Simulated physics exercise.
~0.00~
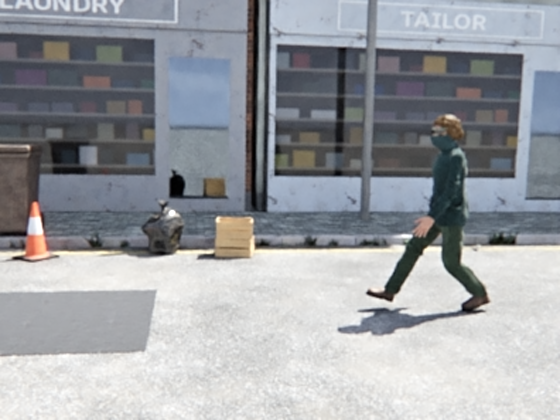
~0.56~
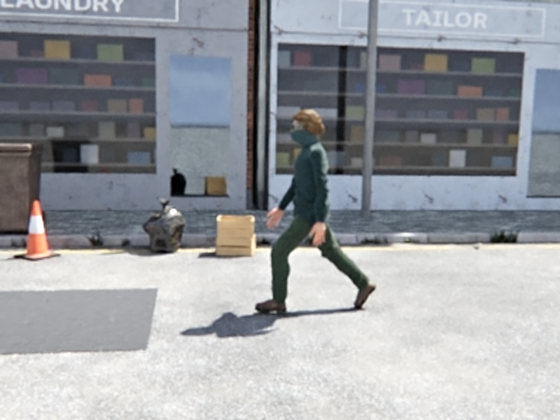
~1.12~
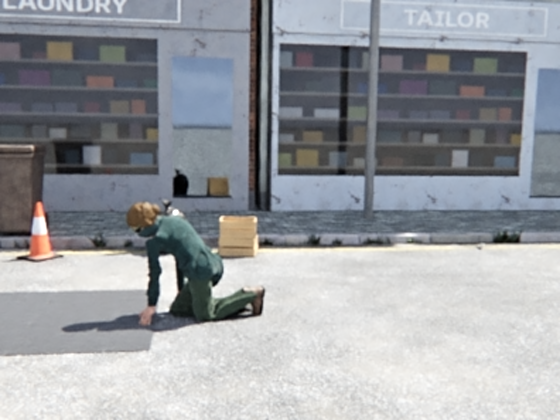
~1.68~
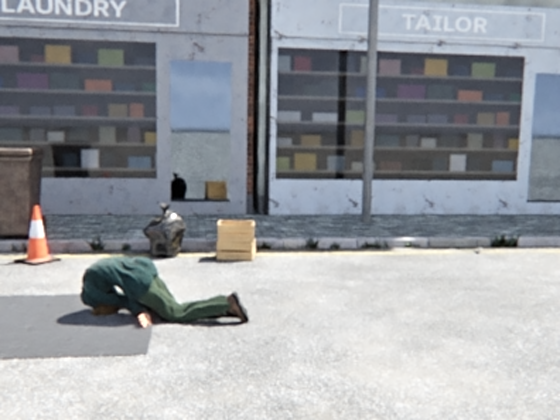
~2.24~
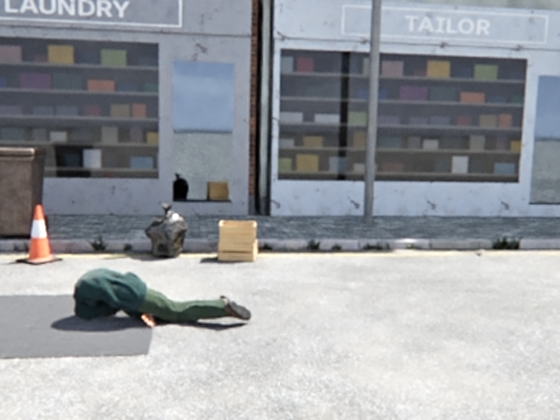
A person in green walks left, collapses forward and lies still, head on the dark mat.
